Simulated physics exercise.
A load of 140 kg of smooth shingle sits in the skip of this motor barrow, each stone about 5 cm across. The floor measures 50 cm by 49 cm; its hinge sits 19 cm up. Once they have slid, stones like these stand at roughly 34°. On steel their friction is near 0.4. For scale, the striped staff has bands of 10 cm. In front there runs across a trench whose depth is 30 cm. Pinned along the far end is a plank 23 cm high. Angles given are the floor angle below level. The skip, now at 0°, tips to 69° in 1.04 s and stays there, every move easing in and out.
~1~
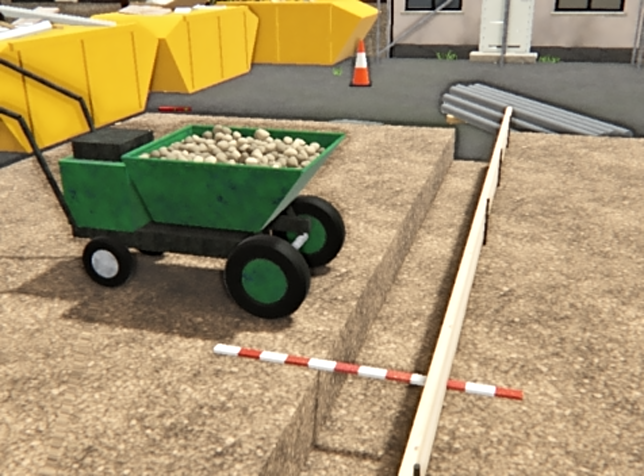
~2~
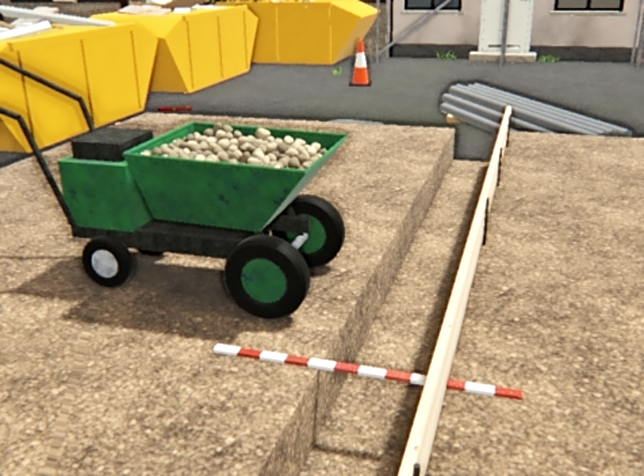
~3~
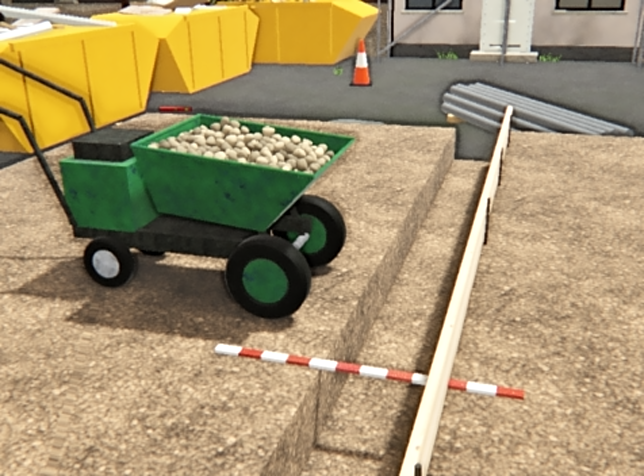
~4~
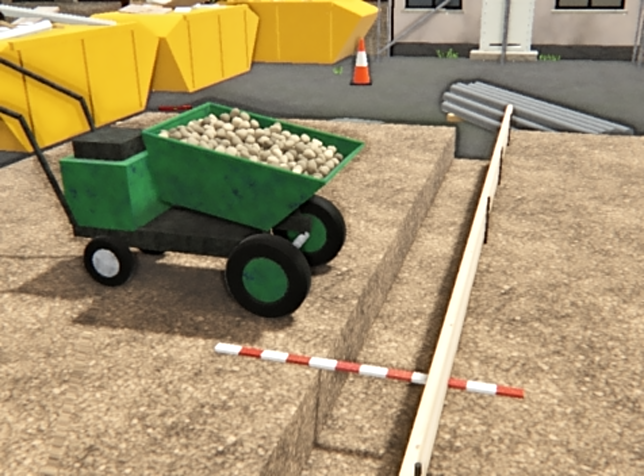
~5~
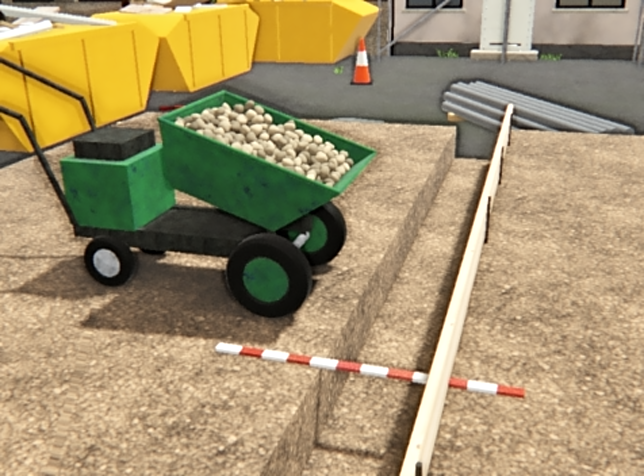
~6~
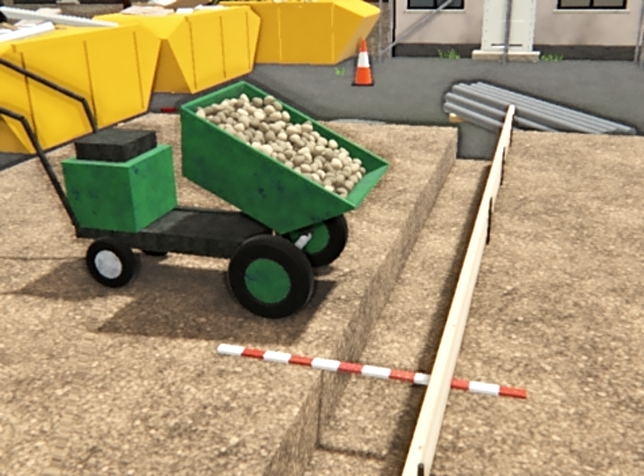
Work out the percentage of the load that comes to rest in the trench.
It works out at about 98 per cent of the load.
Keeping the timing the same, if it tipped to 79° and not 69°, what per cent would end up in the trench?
It would be close to 100 percent.
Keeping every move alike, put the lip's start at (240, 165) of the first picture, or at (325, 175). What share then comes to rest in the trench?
I'd say some 100 per cent and some 80 per cent.
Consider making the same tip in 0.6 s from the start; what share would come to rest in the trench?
I'd put it at roughly 90 per cent.
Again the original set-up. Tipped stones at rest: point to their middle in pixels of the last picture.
I'd point somewhere around (423, 349).
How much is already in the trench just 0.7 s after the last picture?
About 40 per cent by then.
Then, 0.3 s after the last picture the floor is at 58°, 100 % in the skip; the foremost stones are at (398, 242).
Then, 0.7 s after the last picture the floor is at 69°, 58 % in the skip, 41 % in the trench, 1 % past the trench; the foremost stones are at (471, 260).
Then, 1.0 s after the last picture the floor is at 69°, 22 % in the skip, 76 % in the trench, 2 % past the trench; the foremost stones are at (537, 325).
Then, 3.0 s after the last picture the floor is at 69°, 0 % in the skip, 98 % in the trench, 2 % past the trench; the foremost stones are at (565, 332).
